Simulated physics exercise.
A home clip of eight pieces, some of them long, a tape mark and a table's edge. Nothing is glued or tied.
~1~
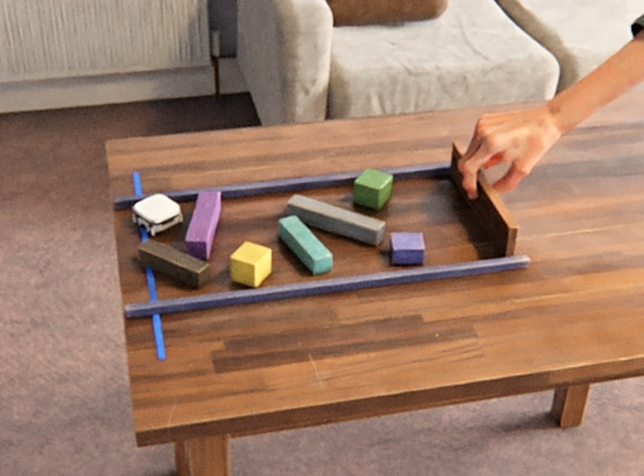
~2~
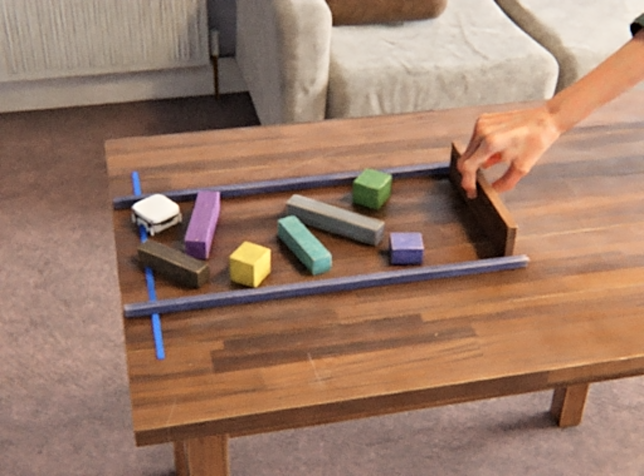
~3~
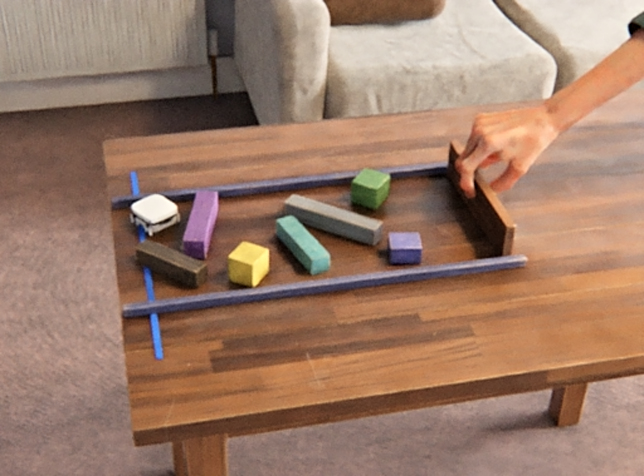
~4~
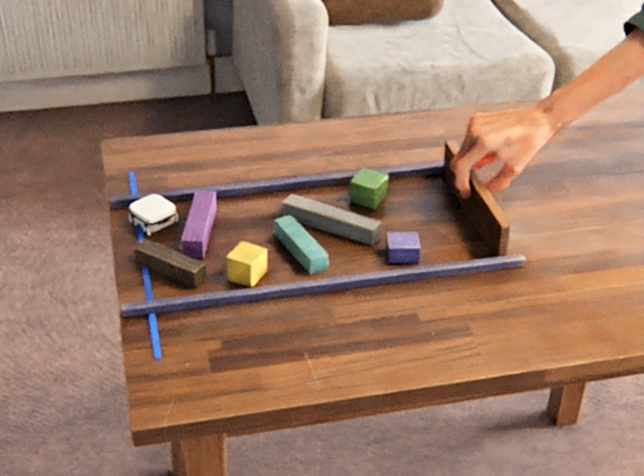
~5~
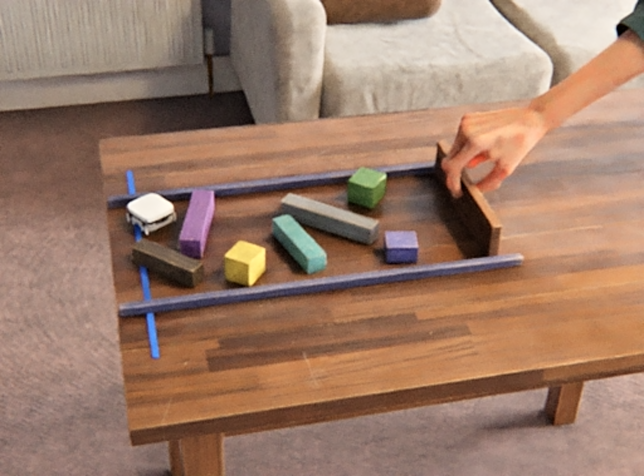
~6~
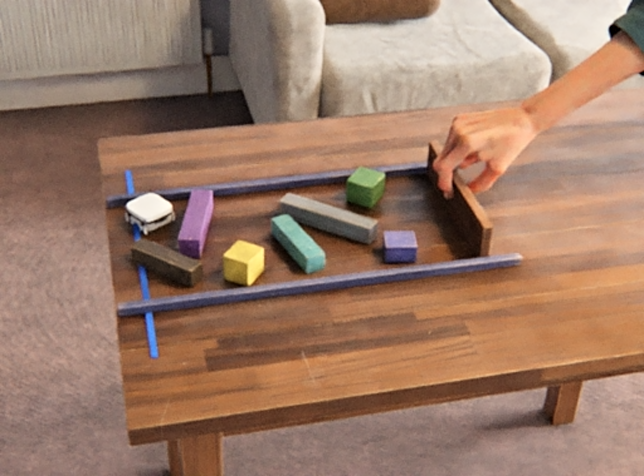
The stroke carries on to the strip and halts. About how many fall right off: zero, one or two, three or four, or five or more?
Here the number that fall off is five or more.
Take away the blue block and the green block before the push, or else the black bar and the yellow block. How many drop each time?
It would be 4 and 3.
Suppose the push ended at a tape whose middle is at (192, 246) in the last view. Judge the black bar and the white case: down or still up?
The black bar tumbles off; the white case falls.
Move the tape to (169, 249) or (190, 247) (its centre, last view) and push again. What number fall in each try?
Down on the floor: 4 and 2.
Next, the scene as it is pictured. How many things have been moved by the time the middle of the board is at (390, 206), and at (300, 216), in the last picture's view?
By then 2, and 5.
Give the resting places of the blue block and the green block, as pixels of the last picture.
Near (128, 282) and (121, 218).
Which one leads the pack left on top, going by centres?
The grey stick ends nearest.
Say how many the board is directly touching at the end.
The number is 3.
Soon after, none off yet; white case at rest near (150, 214); black bar at rest near (166, 262); purple bar at rest near (196, 223).
Then, none off yet; white case tipped a little near (94, 220); black bar moved about its own width near (112, 270); purple bar moved about its own width near (127, 232).
At rest, the number that fall off is five or more; fallen, turquoise bar, yellow block, purple bar, black bar and white case.
